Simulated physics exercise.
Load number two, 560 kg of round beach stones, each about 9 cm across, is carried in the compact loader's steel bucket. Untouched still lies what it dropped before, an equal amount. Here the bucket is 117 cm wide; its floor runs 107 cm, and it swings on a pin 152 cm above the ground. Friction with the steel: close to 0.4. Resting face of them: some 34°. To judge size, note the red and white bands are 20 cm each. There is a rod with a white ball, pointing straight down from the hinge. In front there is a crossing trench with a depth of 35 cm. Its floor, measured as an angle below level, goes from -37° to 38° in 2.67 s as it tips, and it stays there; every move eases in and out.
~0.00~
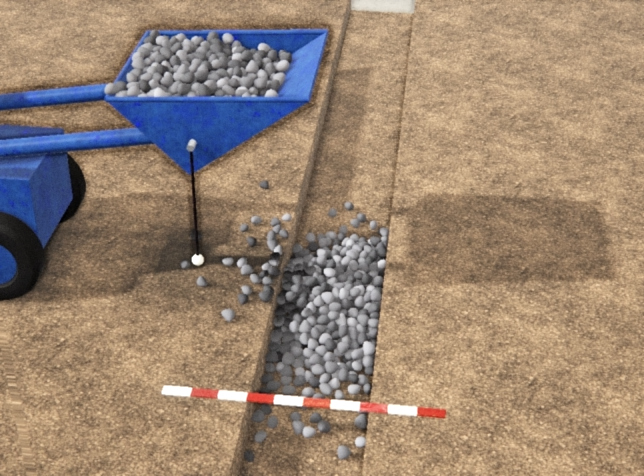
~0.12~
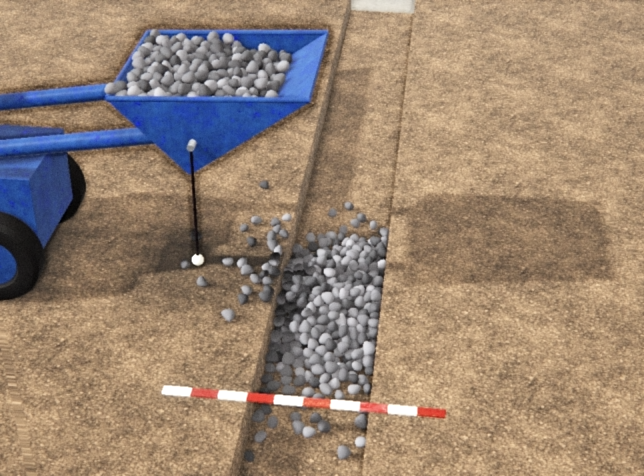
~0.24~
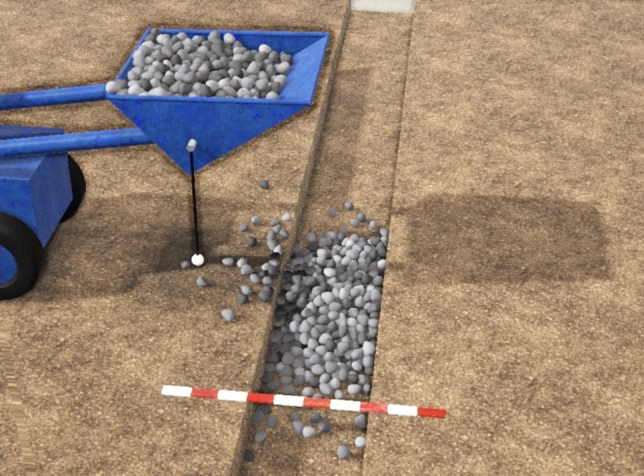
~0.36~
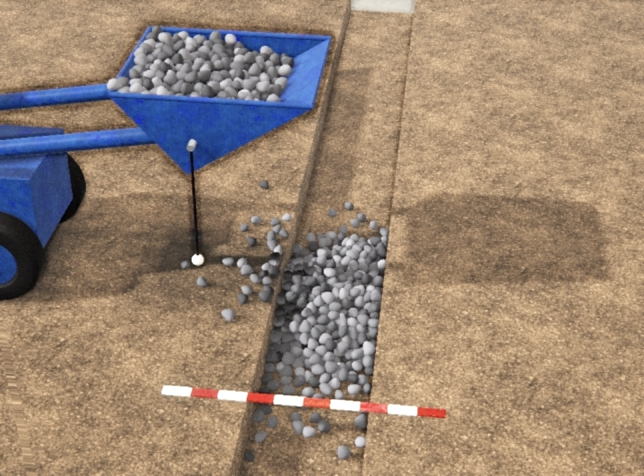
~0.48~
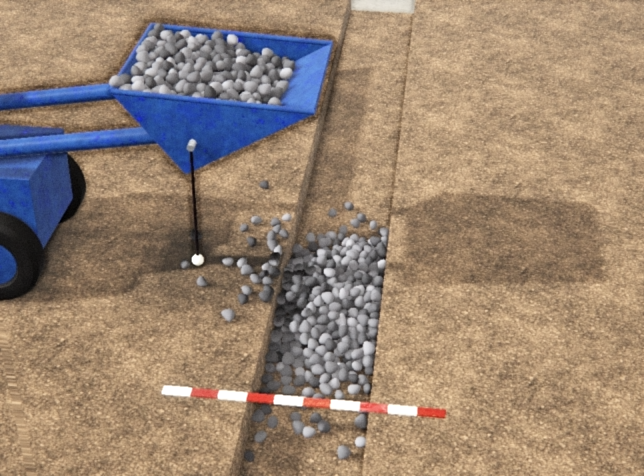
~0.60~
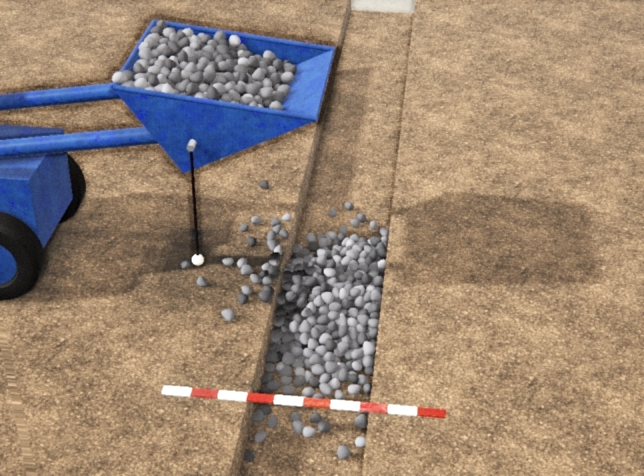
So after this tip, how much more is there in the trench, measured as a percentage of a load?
About 72 out of 100.
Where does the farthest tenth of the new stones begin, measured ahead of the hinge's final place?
Around 170 cm.
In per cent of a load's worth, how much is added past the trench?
30 % of a load.
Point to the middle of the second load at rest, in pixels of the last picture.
The middle ends up near (360, 286).
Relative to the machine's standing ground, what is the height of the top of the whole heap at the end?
Roughly 20 cm higher than the ground.
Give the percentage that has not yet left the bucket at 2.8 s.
About 10 per cent is held.
After 2.0 s the floor is at 26°; in per cent of one load, 86 in the bucket, 5 short of the trench, 108 in the trench; the foremost stones are at (378, 301).
After 2.8 s the floor is at 38°; in per cent of one load, 8 in the bucket, 5 short of the trench, 171 in the trench, 15 past the trench; the foremost stones are at (465, 275).
After 3.1 s the floor is at 38°; in per cent of one load, 0 in the bucket, 5 short of the trench, 170 in the trench, 25 past the trench; the foremost stones are at (504, 270).
After 5.9 s the floor is at 38°; in per cent of one load, 0 in the bucket, 5 short of the trench, 167 in the trench, 28 past the trench; the foremost stones are at (527, 273). Net gain in the trench, 72.
